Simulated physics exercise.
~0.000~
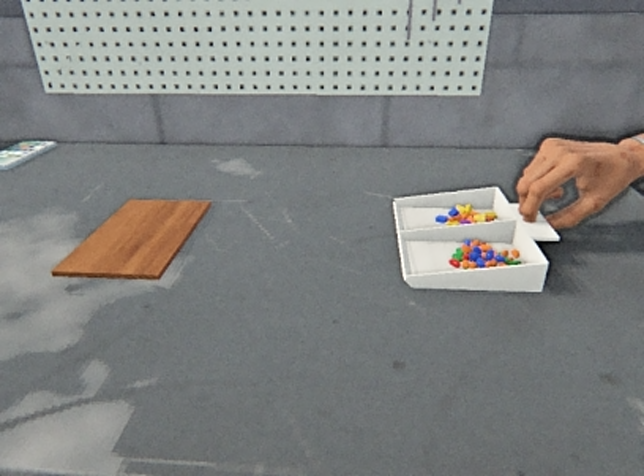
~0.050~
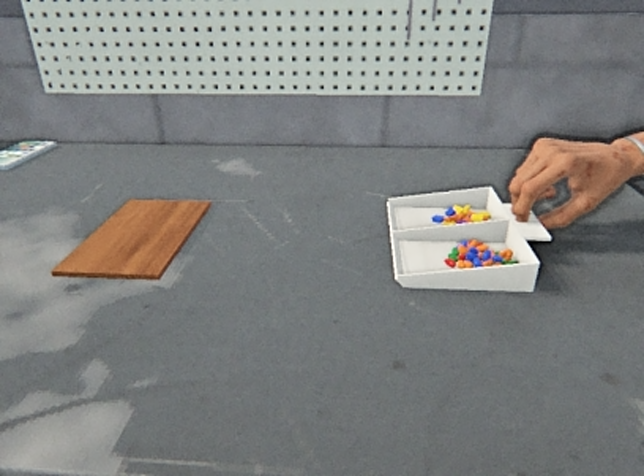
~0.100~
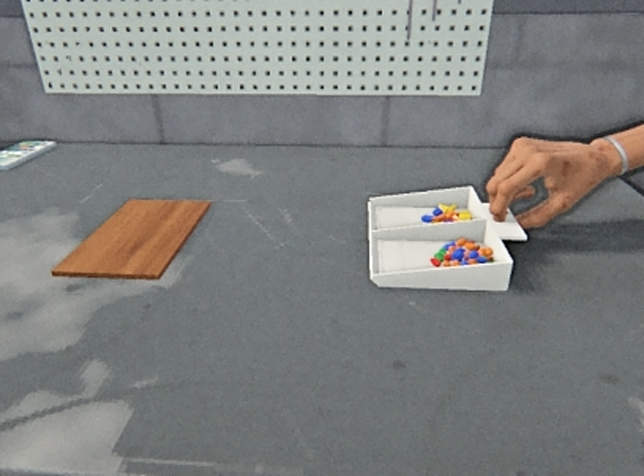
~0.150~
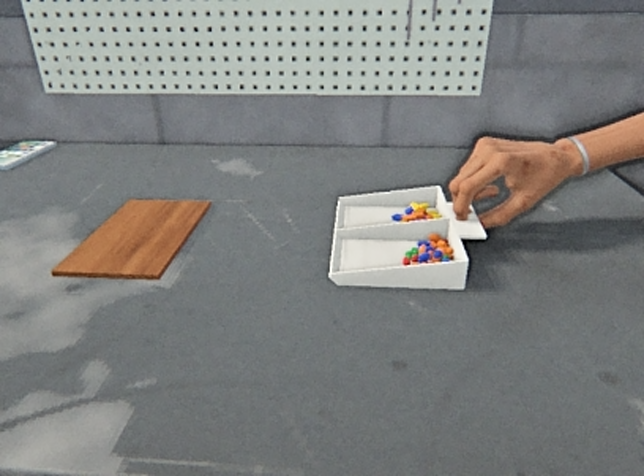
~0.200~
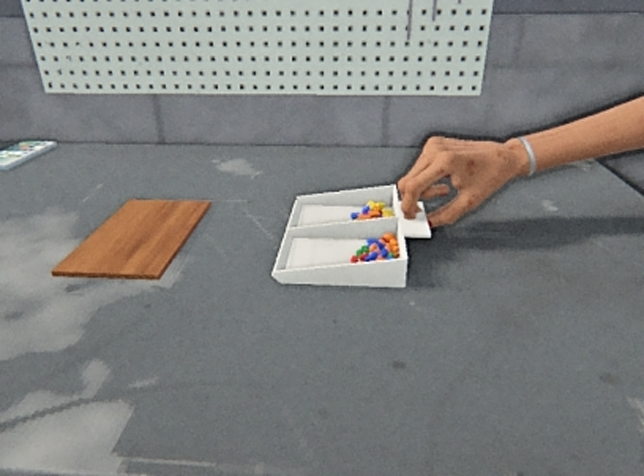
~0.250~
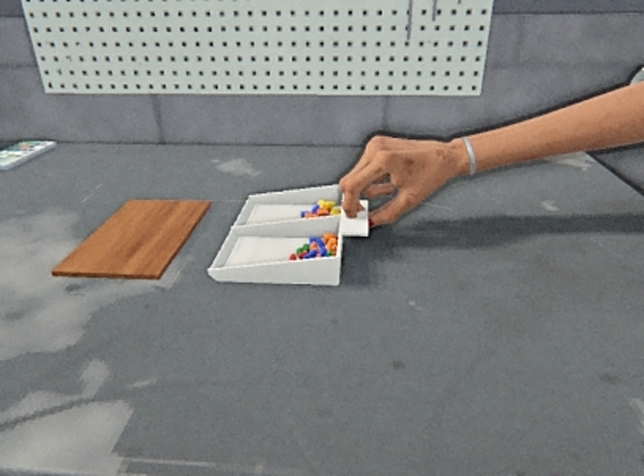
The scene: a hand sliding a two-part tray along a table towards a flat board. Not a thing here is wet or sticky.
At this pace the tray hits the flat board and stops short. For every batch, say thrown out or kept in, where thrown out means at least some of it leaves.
Near batch - thrown out, far batch - thrown out.
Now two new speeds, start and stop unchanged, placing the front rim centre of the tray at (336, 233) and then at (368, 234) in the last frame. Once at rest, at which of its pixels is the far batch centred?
About (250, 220), then about (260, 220).
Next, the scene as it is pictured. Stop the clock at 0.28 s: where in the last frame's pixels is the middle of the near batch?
Its centre is near (285, 256).
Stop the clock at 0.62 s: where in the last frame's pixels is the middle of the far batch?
I'd mark it somewhere close to (205, 215).
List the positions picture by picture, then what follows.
Front rim at (399, 235), at rest; flat board at (124, 251); near batch at (486, 257), some jelly beans; far batch at (468, 224), a few mosaic tiles, in the first frame.
Front rim at (392, 235), hardly any of the way covered; far batch at (460, 217), in the second frame.
Front rim at (370, 234), a small part of the way covered; near batch at (468, 256), in the third frame.
Front rim at (335, 233), about a quarter of the way covered; far batch at (419, 215), in the fourth frame.
Front rim at (286, 232), about half of the way covered; near batch at (382, 261), in the fifth frame.
Front rim at (232, 230), most of the way covered; flat board at (124, 251); near batch at (320, 259); far batch at (326, 216), in the sixth frame.
Around 0.28 s, tray still sliding, front rim near (206, 230); near batch all inside; far batch all inside.
Around 0.41 s, tray stopped at the flat board; near batch about a third out of the tray; far batch about a quarter out of the tray.
Around 0.62 s, tray stopped at the flat board; near batch about half out of the tray; far batch about a third out of the tray.
Finally (1.0 s), tray stopped at the flat board; near batch about half out of the tray; far batch about a third out of the tray.
